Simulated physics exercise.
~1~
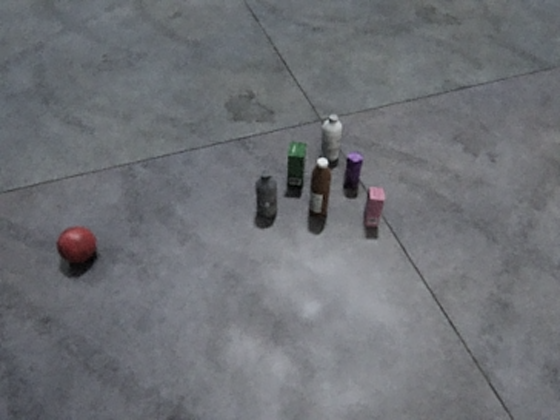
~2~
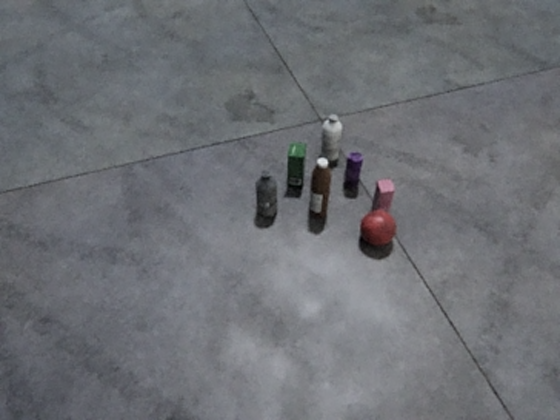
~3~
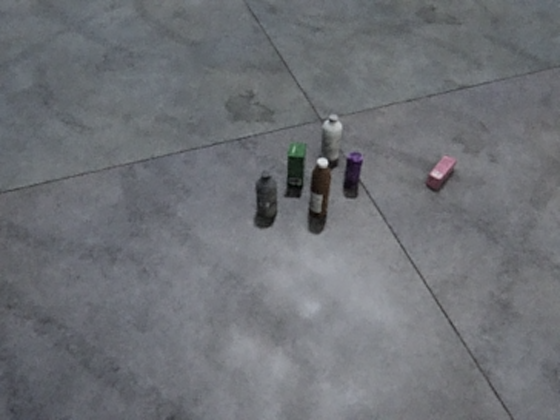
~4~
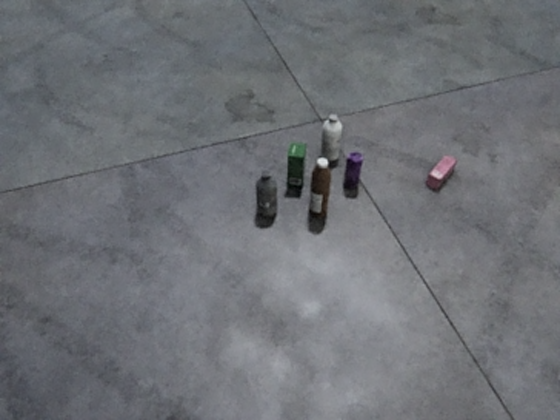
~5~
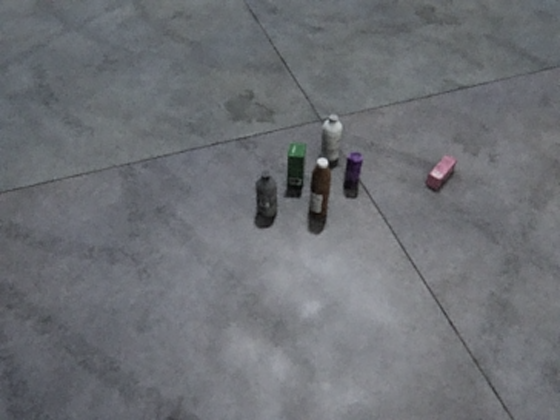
On a grey concrete floor, a red ball rolled in from the left toward a group of bottles and cartons and reached the pink carton, which ended up lying on its side farther right while the others stayed standing and the ball was gone.
